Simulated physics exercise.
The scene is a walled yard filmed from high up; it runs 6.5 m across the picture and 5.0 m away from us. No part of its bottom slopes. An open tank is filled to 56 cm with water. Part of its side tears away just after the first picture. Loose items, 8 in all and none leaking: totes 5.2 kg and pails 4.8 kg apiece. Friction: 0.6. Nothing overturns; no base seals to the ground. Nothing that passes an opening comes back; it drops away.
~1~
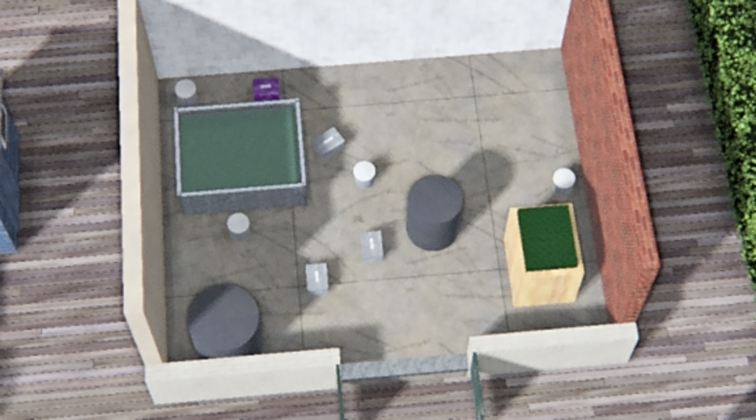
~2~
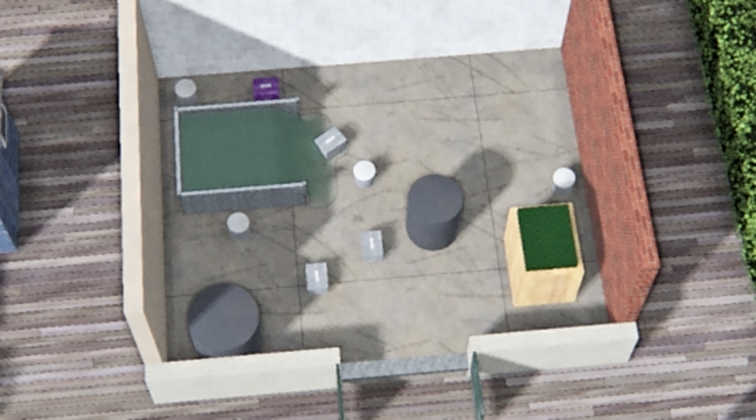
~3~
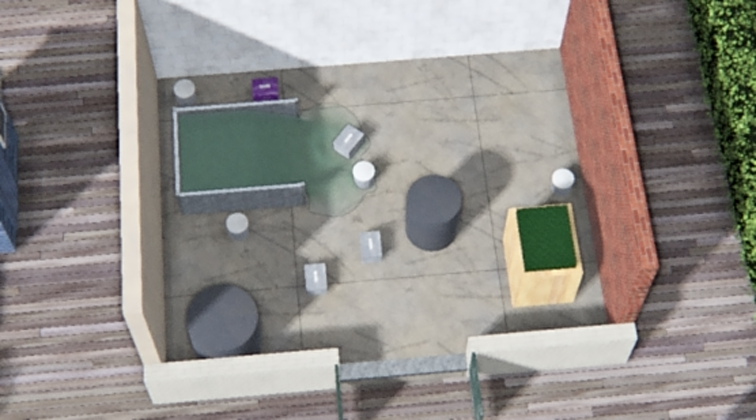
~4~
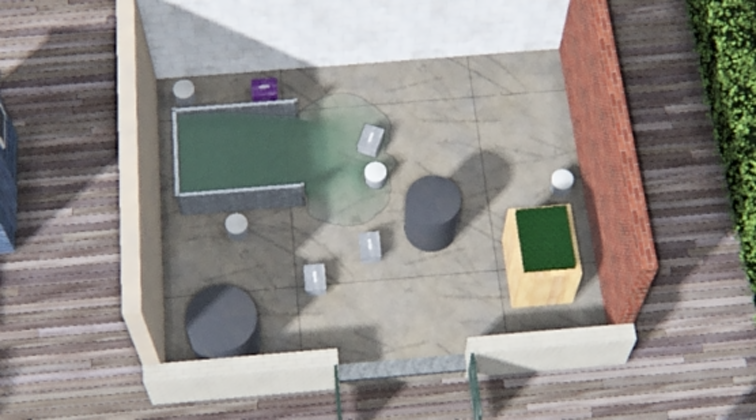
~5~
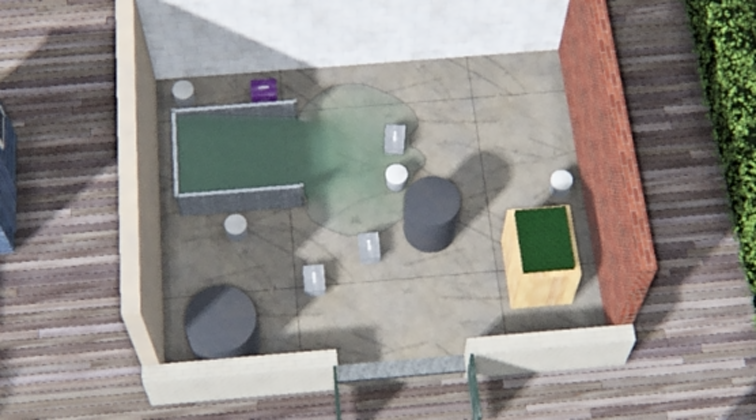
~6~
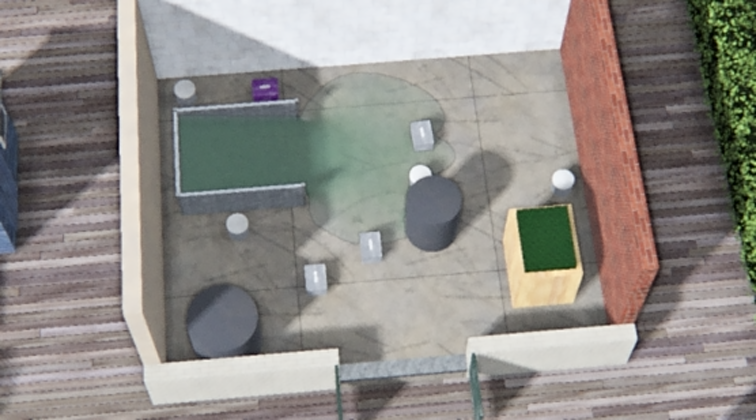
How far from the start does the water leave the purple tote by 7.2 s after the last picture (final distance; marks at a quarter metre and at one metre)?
Outcome: A short move.
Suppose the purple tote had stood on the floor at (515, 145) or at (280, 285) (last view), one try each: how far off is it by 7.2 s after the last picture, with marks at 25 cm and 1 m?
Results, in order: Borne far off, then essentially stationary.
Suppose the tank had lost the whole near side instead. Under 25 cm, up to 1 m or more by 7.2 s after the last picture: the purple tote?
In that case the purple tote holds its place.
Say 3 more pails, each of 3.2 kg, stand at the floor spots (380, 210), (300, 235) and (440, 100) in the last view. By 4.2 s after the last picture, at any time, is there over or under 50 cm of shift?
One by one: Beyond the mark, below the mark, beyond the mark.
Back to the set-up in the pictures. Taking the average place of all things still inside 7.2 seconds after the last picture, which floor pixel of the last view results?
They're centred close to (300, 232).
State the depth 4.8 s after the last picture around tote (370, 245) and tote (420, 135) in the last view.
Roughly 1 and 7 cm.
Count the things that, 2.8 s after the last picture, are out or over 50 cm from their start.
I make it 4.
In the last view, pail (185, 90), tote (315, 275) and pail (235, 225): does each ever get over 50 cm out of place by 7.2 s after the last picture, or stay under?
First one stayed inside, second one stayed inside, third one stayed inside.
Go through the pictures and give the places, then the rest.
The first frame shows the purple tote at (266, 86) rests on the ground; 2.5 m2 under water; 0 of 8 have shifted.
The second frame shows the purple tote at (266, 86), on the bottom; water covers 3.1 m2; 0 of 8 have shifted.
The third frame shows the purple tote at (265, 86) rests on the ground; water covers 4.0 m2; 1 of 8 have shifted.
The fourth frame shows the purple tote at (264, 87), on the bottom; 5.0 m2 under water; 2 of 8 have shifted.
The fifth frame shows the purple tote at (264, 88), on the bottom; water covers 6.3 m2; 2 of 8 have shifted.
The sixth frame shows the purple tote at (265, 87) rests on the ground; water covers 7.7 m2; 2 of 8 have shifted.
Then, 0.9 s after the last picture the purple tote is near (265, 87), 0.0 m from its start, aground; 0 of 8 are out; 0 afloat.
Then, 2.8 s after the last picture the purple tote is near (265, 87), 0.0 m from its start, aground; 0 of 8 are out; 3 afloat.
Then, 4.8 s after the last picture the purple tote is near (265, 87), 0.0 m from its start, aground; 0 of 8 are out; 1 afloat.
Then, 7.2 s after the last picture the purple tote is near (240, 93), 0.4 m from its start, aground; 0 of 8 are out; 2 afloat.
